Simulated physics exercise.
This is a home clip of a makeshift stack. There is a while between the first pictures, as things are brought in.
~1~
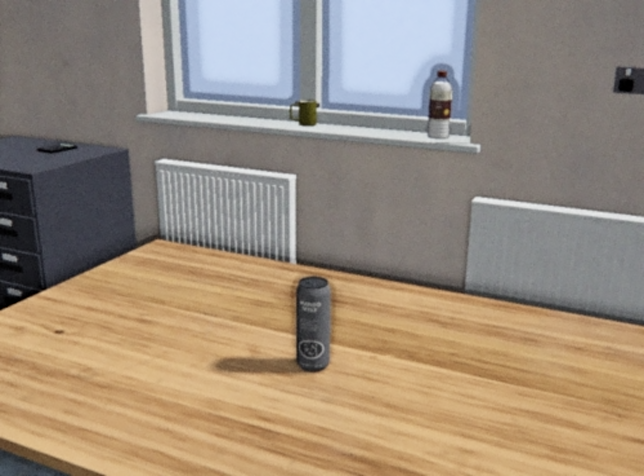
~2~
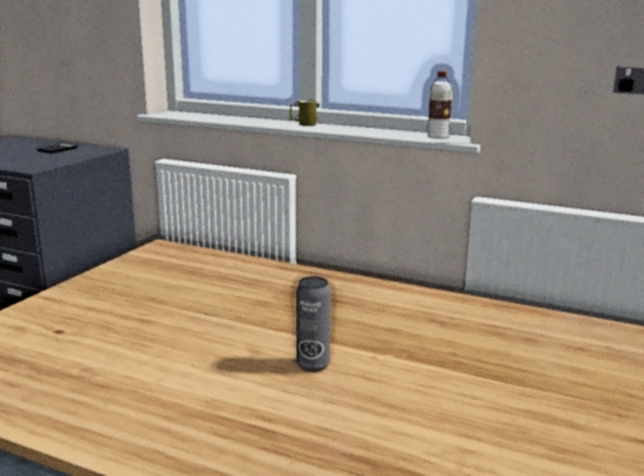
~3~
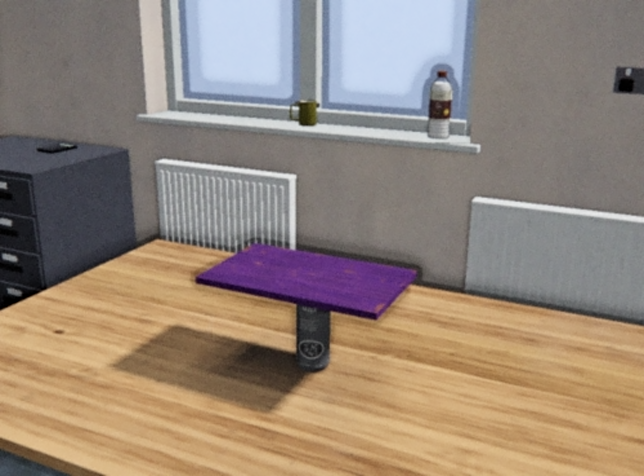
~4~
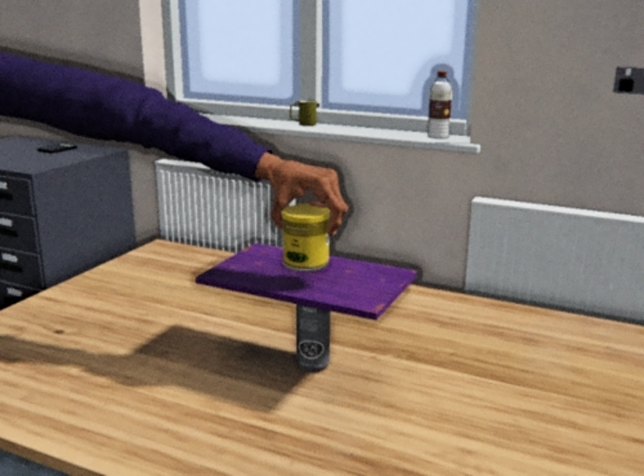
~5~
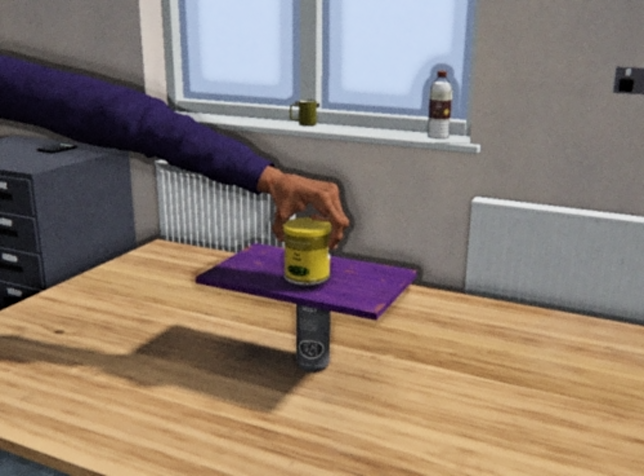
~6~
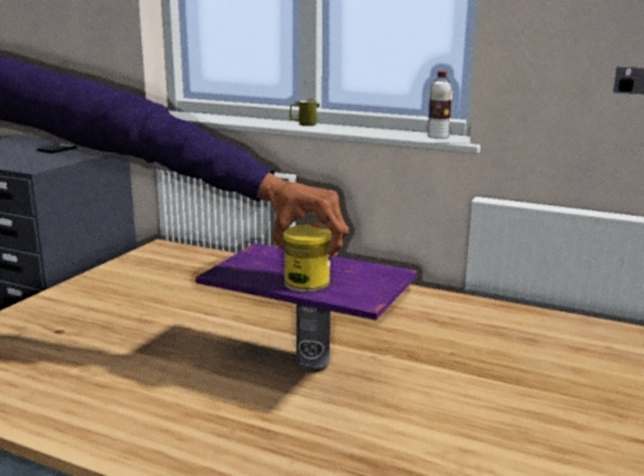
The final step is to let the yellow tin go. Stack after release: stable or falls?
The stack will stay as built.
Then, 0.30 s on from there, no change.
Then, 1.00 s on from there, yellow tin resting near (307, 259).
In the end, all 3 unmoved. At the end, from the last picture's camera, yellow tin near (307, 259). The stack stays up.
